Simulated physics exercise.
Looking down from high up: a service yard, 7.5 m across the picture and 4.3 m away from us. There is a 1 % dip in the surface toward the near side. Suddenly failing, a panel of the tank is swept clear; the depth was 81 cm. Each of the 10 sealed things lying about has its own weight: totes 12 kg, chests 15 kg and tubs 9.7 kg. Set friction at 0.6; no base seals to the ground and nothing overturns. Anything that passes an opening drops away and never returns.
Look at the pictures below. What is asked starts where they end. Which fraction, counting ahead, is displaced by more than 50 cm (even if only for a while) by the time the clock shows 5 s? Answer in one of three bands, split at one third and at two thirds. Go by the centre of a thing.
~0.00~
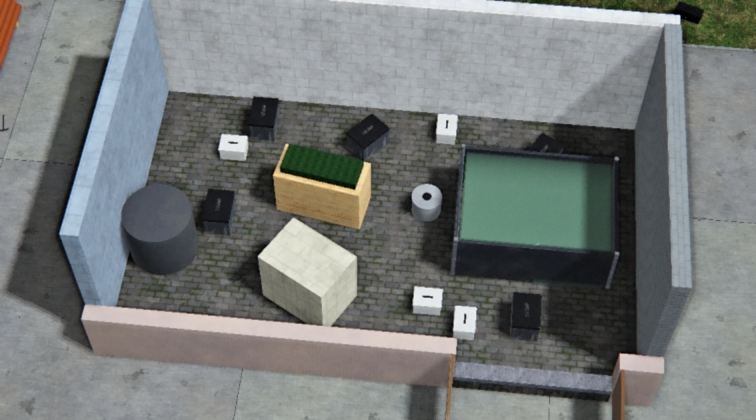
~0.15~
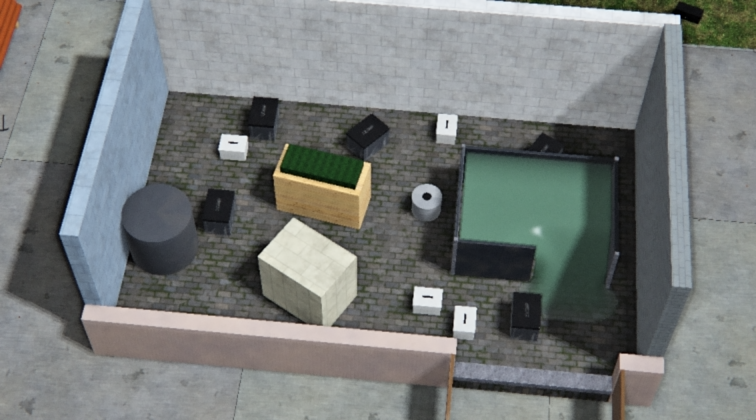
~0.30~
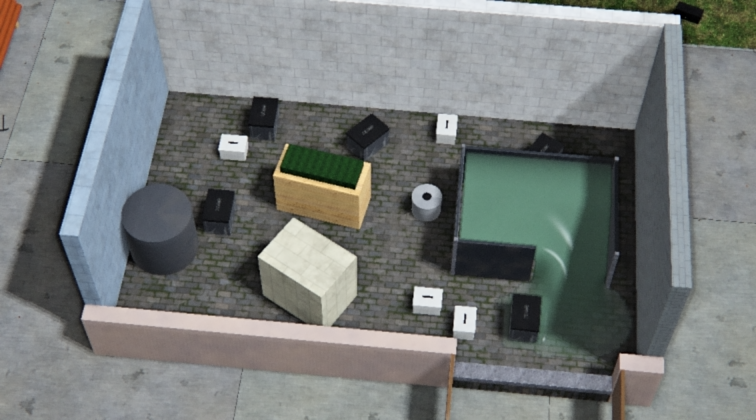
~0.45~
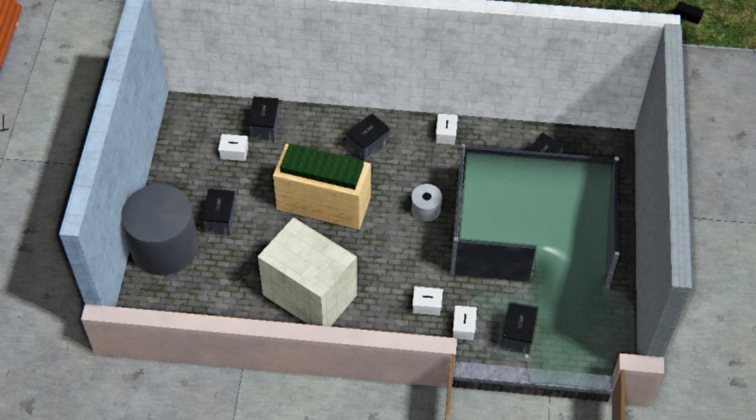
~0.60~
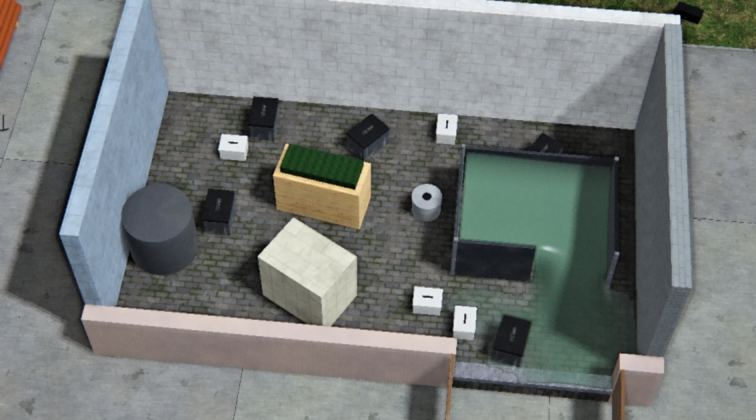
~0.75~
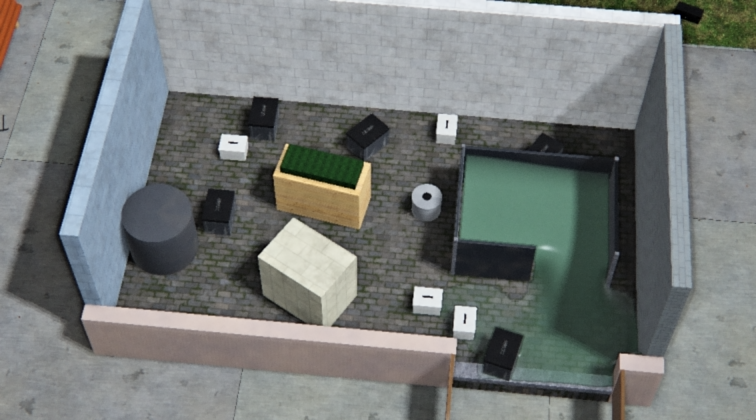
Under a third.
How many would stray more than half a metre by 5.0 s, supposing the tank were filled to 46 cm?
So the tally would be 0.
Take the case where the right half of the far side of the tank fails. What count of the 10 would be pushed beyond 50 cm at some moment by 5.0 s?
In that case 5 of them.
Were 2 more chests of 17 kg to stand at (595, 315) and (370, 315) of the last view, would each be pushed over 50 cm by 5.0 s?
In the order asked they come out beyond the limit, inside the limit.
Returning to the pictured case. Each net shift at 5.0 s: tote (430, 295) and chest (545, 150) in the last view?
Object 1: 0 cm. Object 2: 0 cm.
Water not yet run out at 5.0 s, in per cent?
Roughly 38 percent.
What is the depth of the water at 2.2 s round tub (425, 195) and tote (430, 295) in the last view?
Some 0 cm at the first, some 0 cm at the second.
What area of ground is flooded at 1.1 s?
That flooded area is roughly 7.0 m2.
After 1.1 s 1 of 10 are over 50 cm from their spots; 0 afloat.
After 2.2 s 1 of 10 are over 50 cm from their spots; 0 afloat.
After 3.5 s 1 of 10 are over 50 cm from their spots; 0 afloat.
After 5.0 s 1 of 10 are over 50 cm from their spots, and 1 have been at some point; 0 afloat.
